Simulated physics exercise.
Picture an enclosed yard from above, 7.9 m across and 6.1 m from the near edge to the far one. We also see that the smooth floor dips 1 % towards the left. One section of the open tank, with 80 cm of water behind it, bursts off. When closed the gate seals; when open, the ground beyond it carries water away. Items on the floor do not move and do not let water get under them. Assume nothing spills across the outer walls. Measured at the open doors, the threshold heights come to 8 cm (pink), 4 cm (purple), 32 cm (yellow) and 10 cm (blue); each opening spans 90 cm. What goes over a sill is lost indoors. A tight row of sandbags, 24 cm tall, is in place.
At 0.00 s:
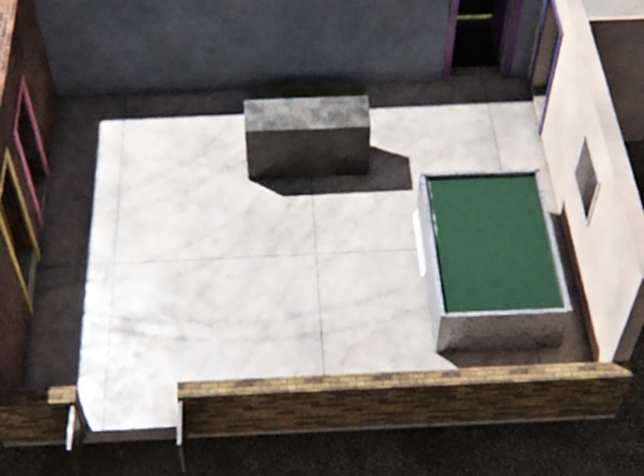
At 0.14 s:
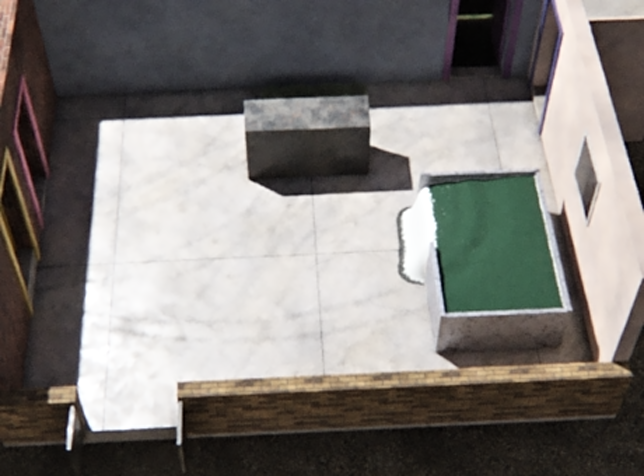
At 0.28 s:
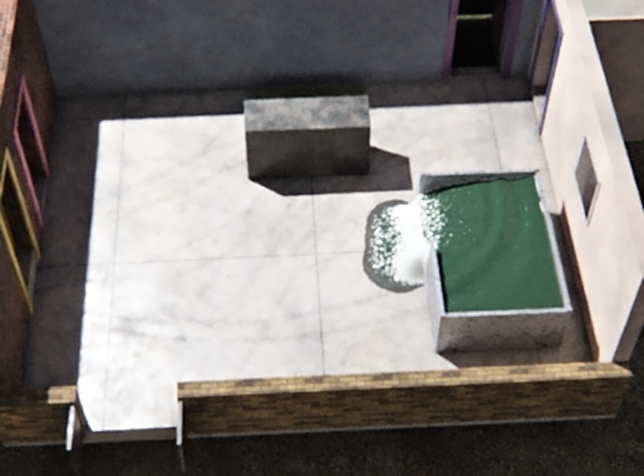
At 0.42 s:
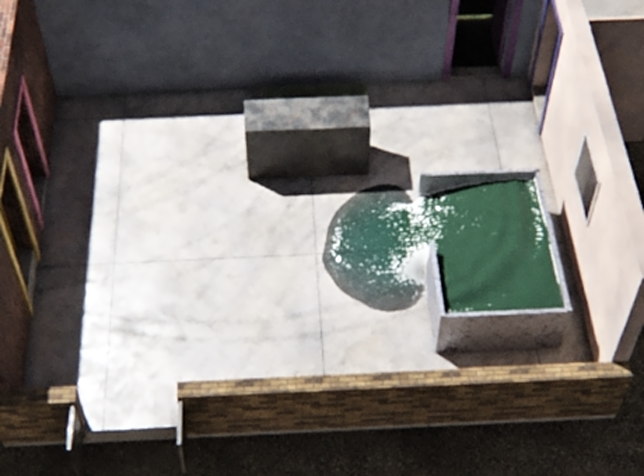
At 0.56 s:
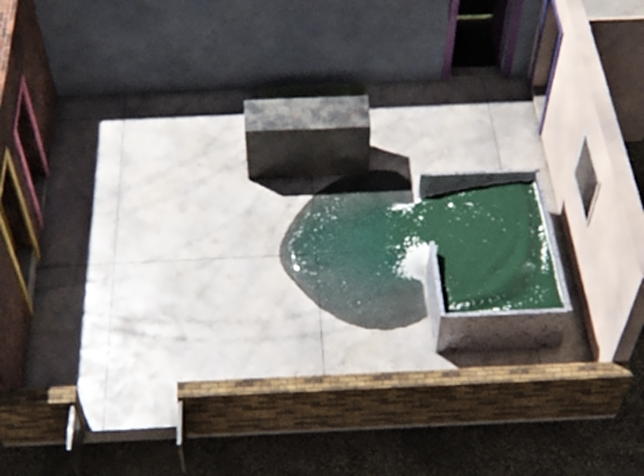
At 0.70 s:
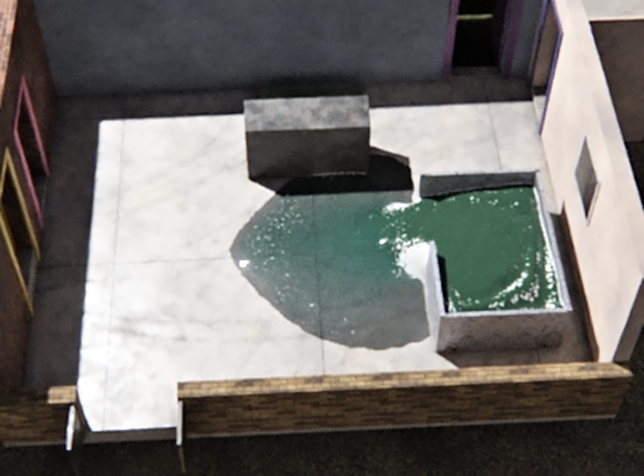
In a walled yard seen from above, green water burst through the left side of an open tank and spread leftward across the pale floor in a widening pool, passing below a grey block.
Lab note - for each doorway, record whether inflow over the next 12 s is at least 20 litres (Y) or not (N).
One by one: At the pink door the limit will be outstripped, at the purple door the limit will not be outstripped, at the yellow door the limit will not be outstripped, at the blue door the limit will not be outstripped.
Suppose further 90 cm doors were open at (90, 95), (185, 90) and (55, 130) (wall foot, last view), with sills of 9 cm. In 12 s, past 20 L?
In sequence the answers are more than that, less than that and more than that.
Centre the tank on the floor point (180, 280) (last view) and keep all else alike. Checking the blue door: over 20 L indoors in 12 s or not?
So the blue door keeps within it.
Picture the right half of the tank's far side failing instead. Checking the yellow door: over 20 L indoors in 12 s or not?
Note: Yellow door, short of the mark.
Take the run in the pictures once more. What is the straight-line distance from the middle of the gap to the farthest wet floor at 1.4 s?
That comes to near 5.4 m out.
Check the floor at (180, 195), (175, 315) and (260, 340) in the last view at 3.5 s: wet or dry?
First spot submerged, second submerged, third submerged.
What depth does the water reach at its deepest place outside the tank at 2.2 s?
Around 32 centimetres deep.
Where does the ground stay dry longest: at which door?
I'd say the blue one.
After 1.4 s water covers 40 % of the floor and is deepest (43 cm) near (411, 231); pink door not reached, purple door not reached, yellow door not reached, blue door not reached.
After 2.2 s water covers 55 % of the floor and is deepest (32 cm) near (412, 240); pink door 20 cm at the sill, 26 L in, purple door not reached, yellow door 25 cm at the sill, 0 L in, blue door not reached.
After 3.5 s water covers 60 % of the floor and is deepest (29 cm) near (38, 268); pink door 24 cm at the sill, 209 L in, purple door not reached, yellow door 25 cm at the sill, 0 L in, blue door not reached.
After 7.0 s water covers 70 % of the floor and is deepest (18 cm) near (57, 103); pink door 14 cm at the sill, 352 L in, purple door not reached, yellow door 14 cm at the sill, 0 L in, blue door not reached.
After 12.0 s water covers 95 % of the floor and is deepest (12 cm) near (57, 103); pink door 11 cm at the sill, 408 L in, purple door 5 cm at the sill, 0 L in, yellow door 11 cm at the sill, 0 L in, blue door 4 cm at the sill, 0 L in.
